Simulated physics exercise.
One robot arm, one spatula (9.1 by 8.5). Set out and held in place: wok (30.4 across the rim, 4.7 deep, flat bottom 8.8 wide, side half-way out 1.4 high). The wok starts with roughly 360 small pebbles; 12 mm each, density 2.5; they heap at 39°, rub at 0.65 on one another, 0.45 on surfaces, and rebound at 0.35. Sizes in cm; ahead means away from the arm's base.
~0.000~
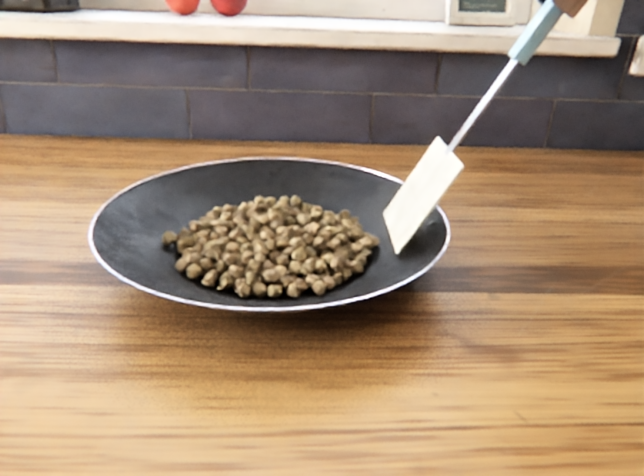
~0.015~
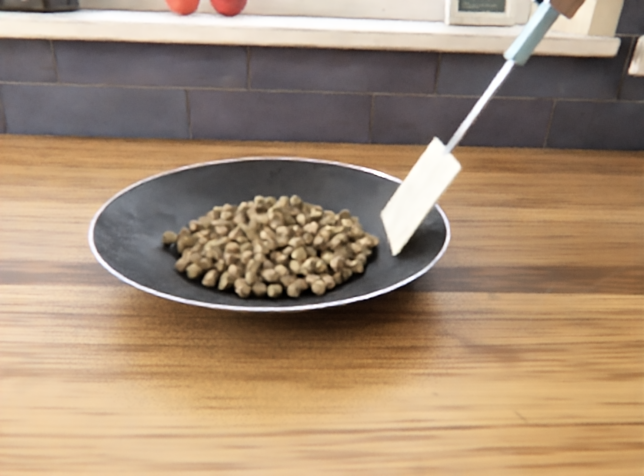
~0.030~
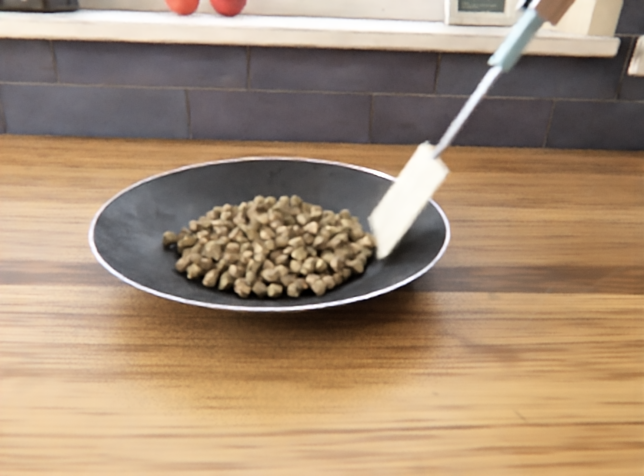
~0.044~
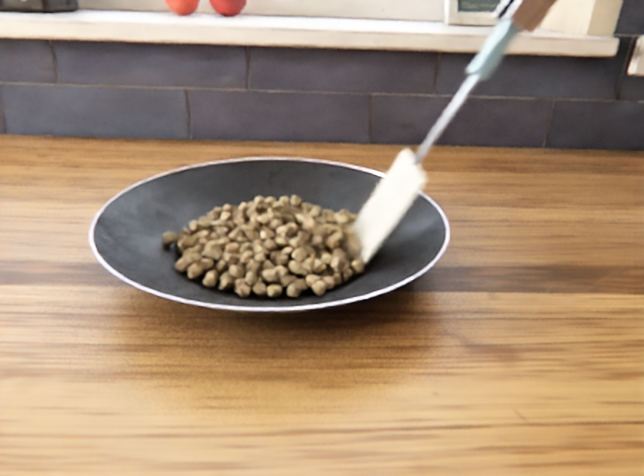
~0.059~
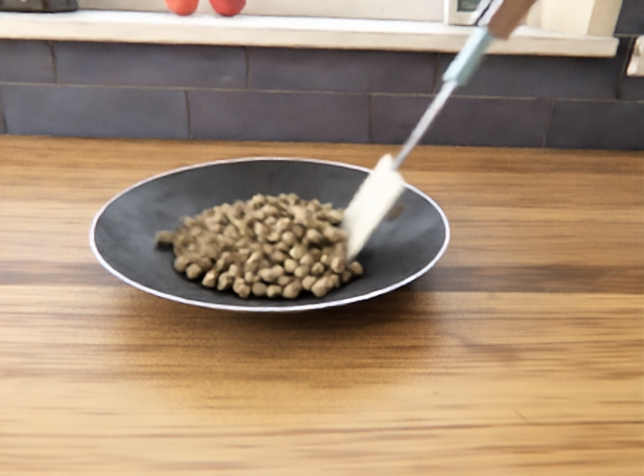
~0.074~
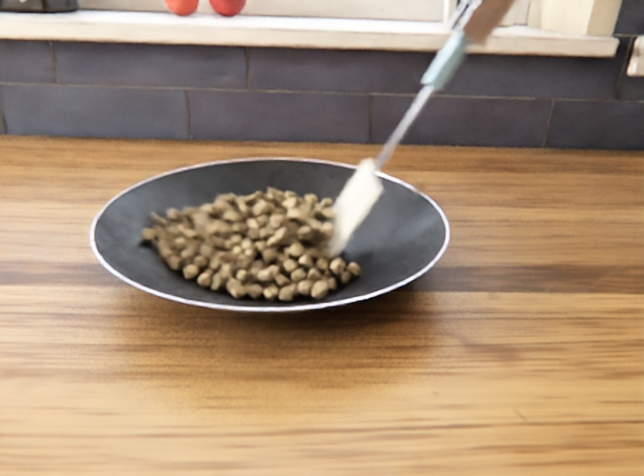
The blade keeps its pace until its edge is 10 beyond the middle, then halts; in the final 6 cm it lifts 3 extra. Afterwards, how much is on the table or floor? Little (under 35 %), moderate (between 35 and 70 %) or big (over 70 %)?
A moderate share, between 35 and 70 %, ends on the table or floor.
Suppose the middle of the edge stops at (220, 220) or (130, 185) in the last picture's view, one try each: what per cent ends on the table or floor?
About 15 and 55 per cent.
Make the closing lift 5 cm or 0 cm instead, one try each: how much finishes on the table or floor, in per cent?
Some 40 and 50 per cent.
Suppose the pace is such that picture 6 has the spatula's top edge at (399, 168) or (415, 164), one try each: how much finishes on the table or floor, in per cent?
About 35 and 25 per cent.
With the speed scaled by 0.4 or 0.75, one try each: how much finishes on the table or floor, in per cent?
Some 20 and 40 per cent.
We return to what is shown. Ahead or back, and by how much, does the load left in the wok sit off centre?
Some 4.0 cm ahead.
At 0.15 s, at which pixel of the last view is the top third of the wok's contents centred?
Near (167, 212).
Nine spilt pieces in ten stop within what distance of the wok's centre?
Some 50 cm.
By 0.11 s, sloping 61°, highest piece 13 above the table; 357 in the wok, 2 on the blade or in flight.
By 0.15 s, sloping 61°, highest piece 17 above the table; 351 in the wok, 8 on the blade or in flight.
By 0.37 s, sloping 61°, highest piece 14 above the table; 198 in the wok, 118 on the table or floor, 43 on the blade or in flight.
By 1.42 s, sloping 61°, highest piece 5 above the table; 197 in the wok, 162 on the table or floor.
Final count, 197 in the wok, 162 on the table or floor. That is 45 % on the table or floor.
